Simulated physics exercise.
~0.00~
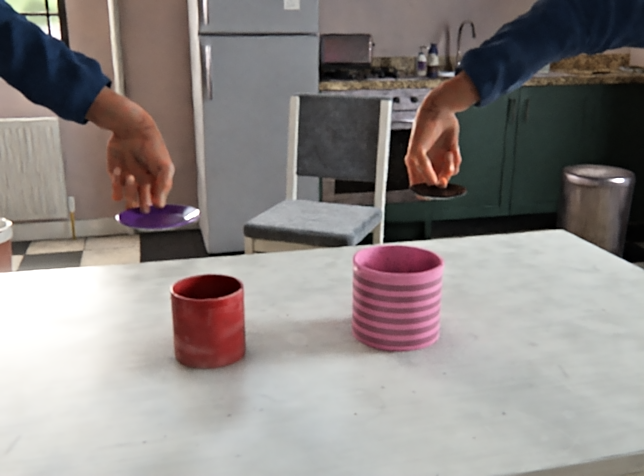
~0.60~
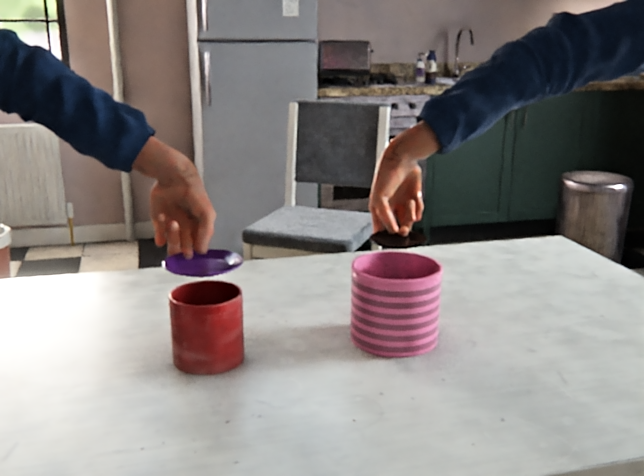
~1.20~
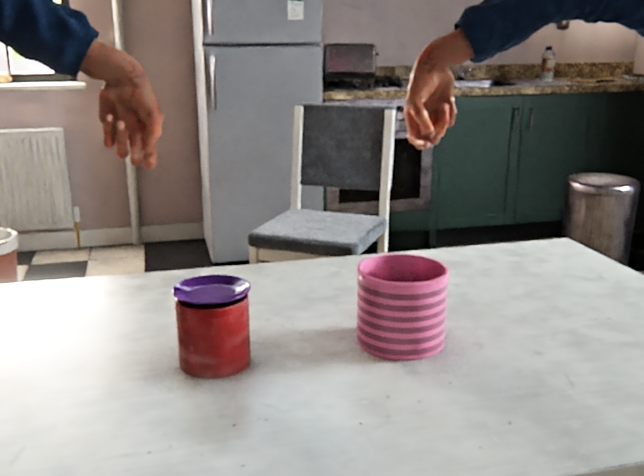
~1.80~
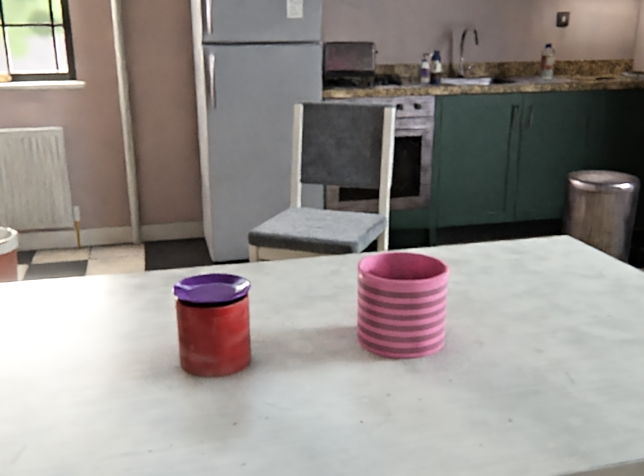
Two flat discs being lowered by hands over open containers, the purple one covering the red cup, the dark one dropping inside the pink jar.
